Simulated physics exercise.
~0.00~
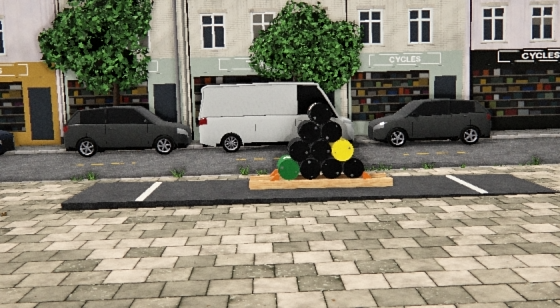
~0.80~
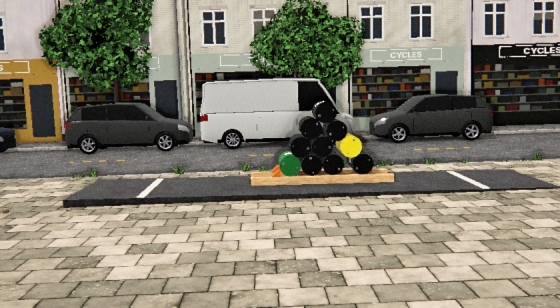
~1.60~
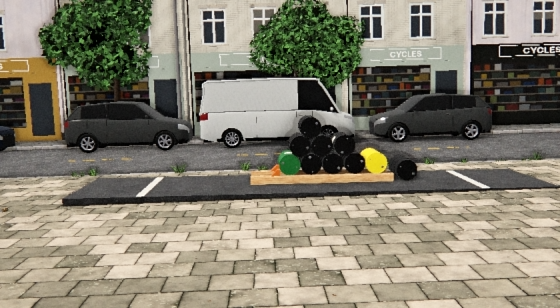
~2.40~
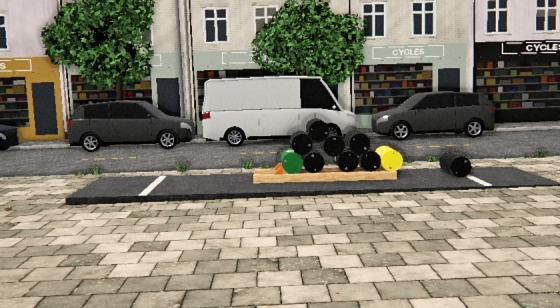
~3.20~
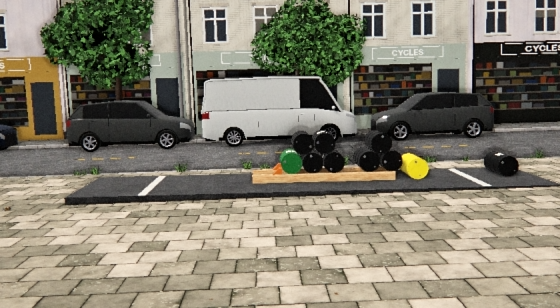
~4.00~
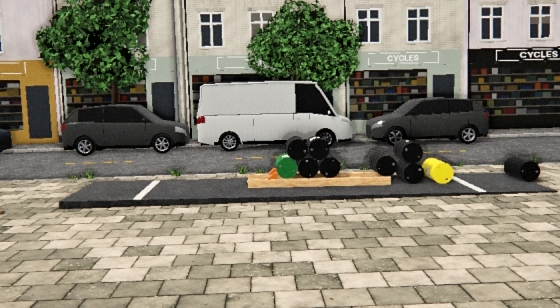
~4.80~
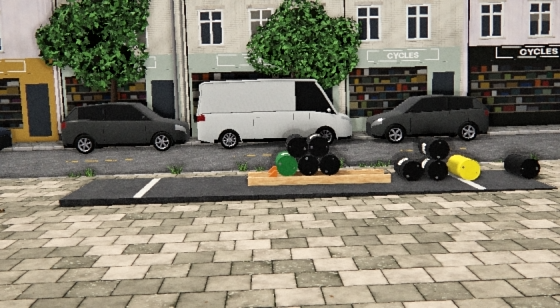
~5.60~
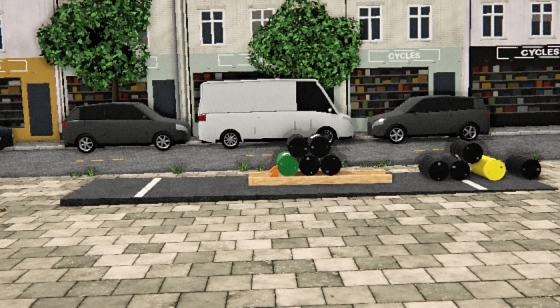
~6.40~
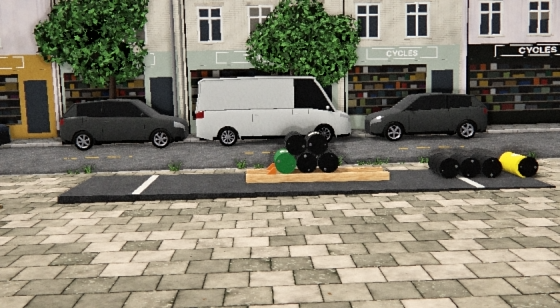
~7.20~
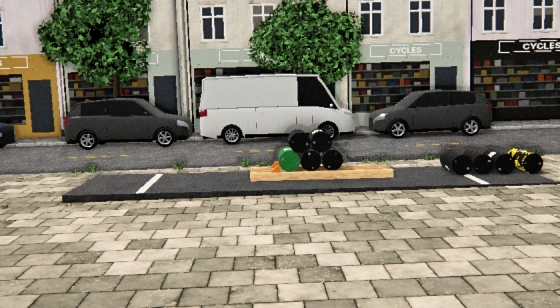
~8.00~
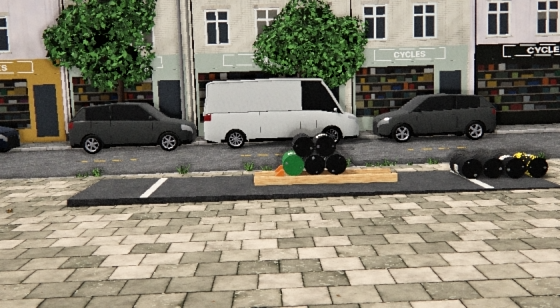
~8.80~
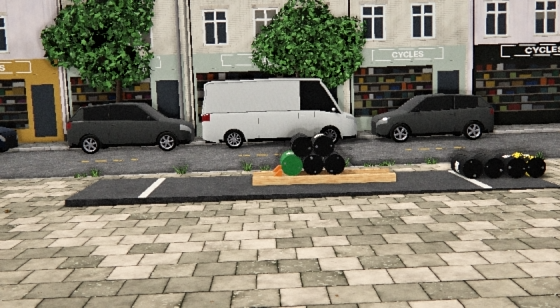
A pyramid of black drums, with one green and one yellow, collapsed to the right on a paved street; several rolled off the wooden base with the yellow one and gathered by the right white line, while the green stayed in a small remaining pile.
